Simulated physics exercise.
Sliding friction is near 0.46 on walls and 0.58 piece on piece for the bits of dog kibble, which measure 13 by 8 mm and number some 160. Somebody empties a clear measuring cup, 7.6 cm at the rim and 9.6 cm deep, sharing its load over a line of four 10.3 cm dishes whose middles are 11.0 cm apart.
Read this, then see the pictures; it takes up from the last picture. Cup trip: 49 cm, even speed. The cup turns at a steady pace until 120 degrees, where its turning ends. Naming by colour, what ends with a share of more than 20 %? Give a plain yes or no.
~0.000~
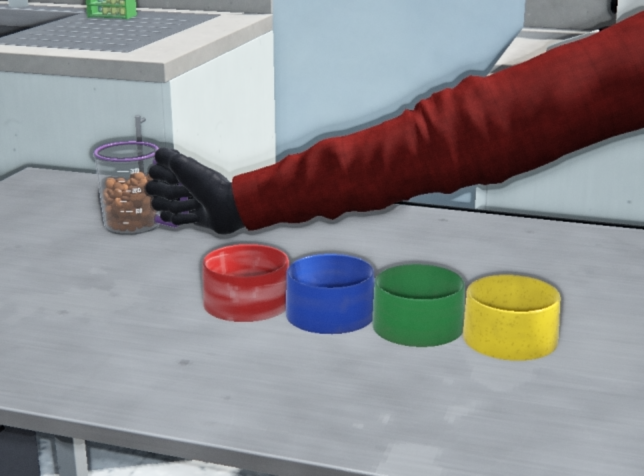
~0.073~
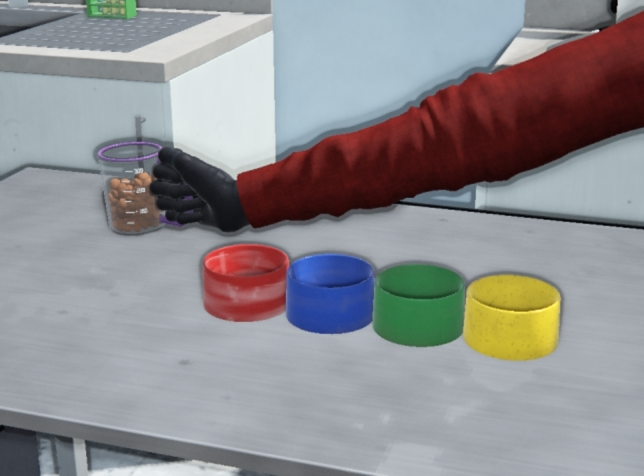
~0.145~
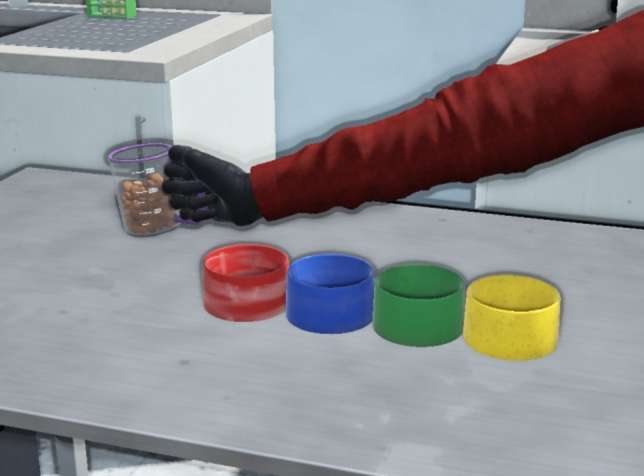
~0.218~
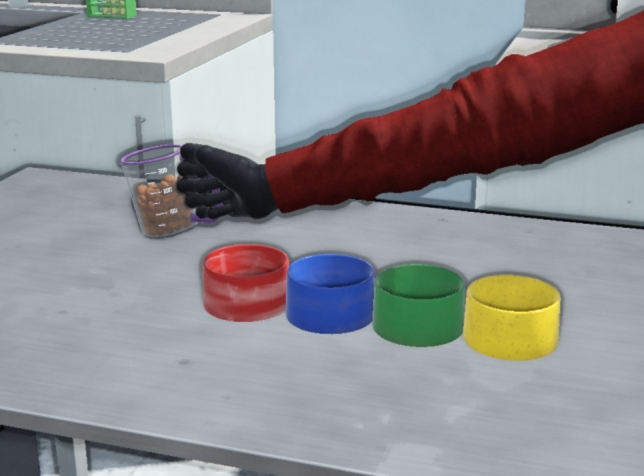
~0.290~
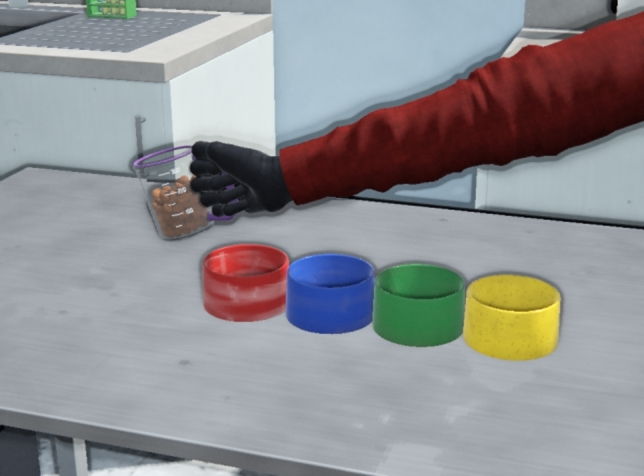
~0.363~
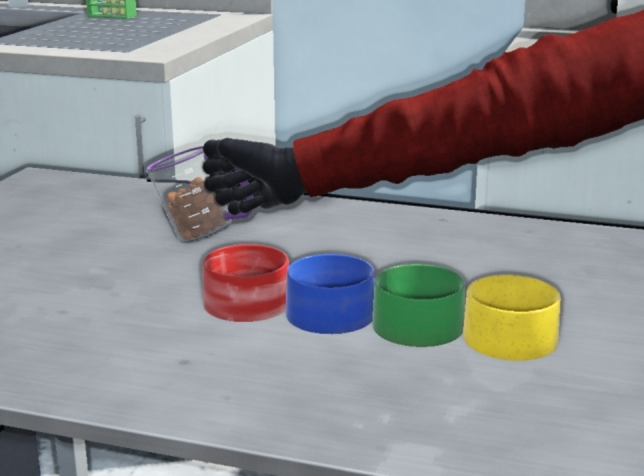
Red - no, blue - no, green - no, yellow - yes, counter - no.
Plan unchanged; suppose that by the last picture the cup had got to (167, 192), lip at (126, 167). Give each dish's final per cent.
The red dish keeps 20, the blue dish 70, the green dish 0 and the yellow dish 0.
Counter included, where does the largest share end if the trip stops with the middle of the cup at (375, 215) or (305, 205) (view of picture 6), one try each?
Largest portions, in order: Blue and red.
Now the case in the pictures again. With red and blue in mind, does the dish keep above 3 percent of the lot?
So red is a miss and blue is a miss.
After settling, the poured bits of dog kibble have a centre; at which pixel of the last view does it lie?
I'd put it at about (496, 322).
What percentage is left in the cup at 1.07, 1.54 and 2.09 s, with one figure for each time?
In turn: 100 %, 100 %, 45 %.
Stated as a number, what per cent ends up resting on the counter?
Close to 5 %, more or less.
Then, at 1.07 s, tilt 67 degrees; cup holds 100 %.
After 1.54 s, tilt 98 degrees; cup holds 100 %.
After 2.09 s, tilt 120 degrees; cup holds 45 %, green 5 %, yellow 50 %.
By 3.1 s all is still; red 0 %, blue 0 %, green 5 %, yellow 85 %, counter 5 %.
